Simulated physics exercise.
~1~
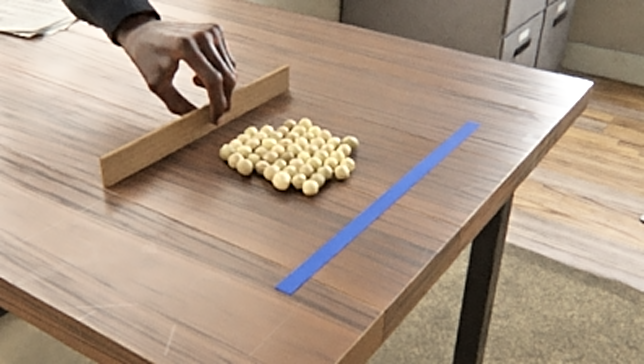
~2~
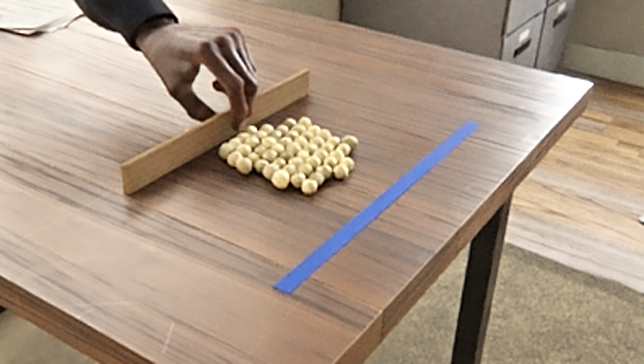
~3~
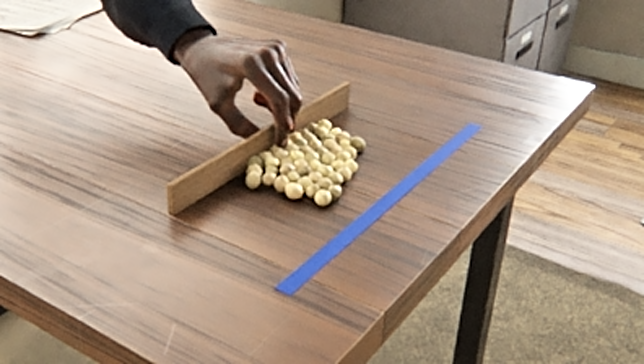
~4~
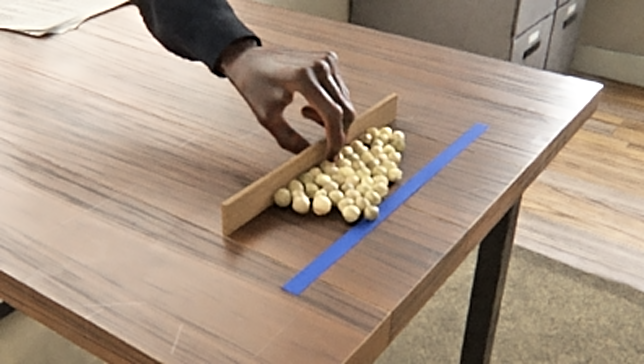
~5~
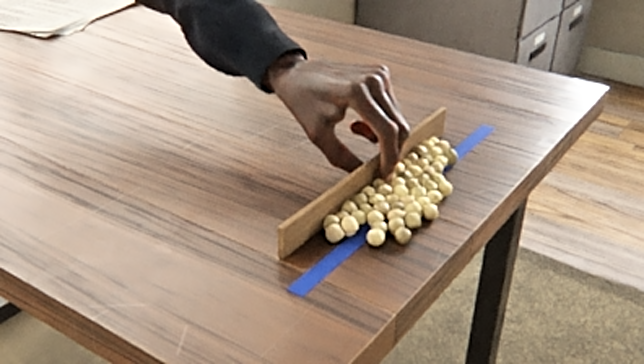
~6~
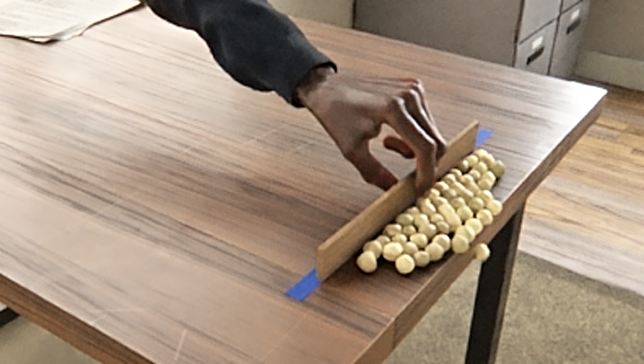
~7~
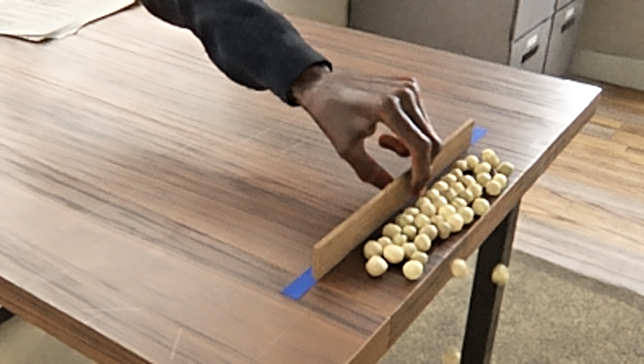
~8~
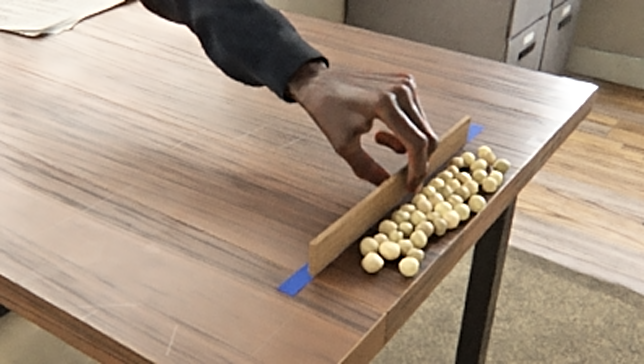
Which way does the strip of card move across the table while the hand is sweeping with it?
The card moves to the right, towards the blue tape.
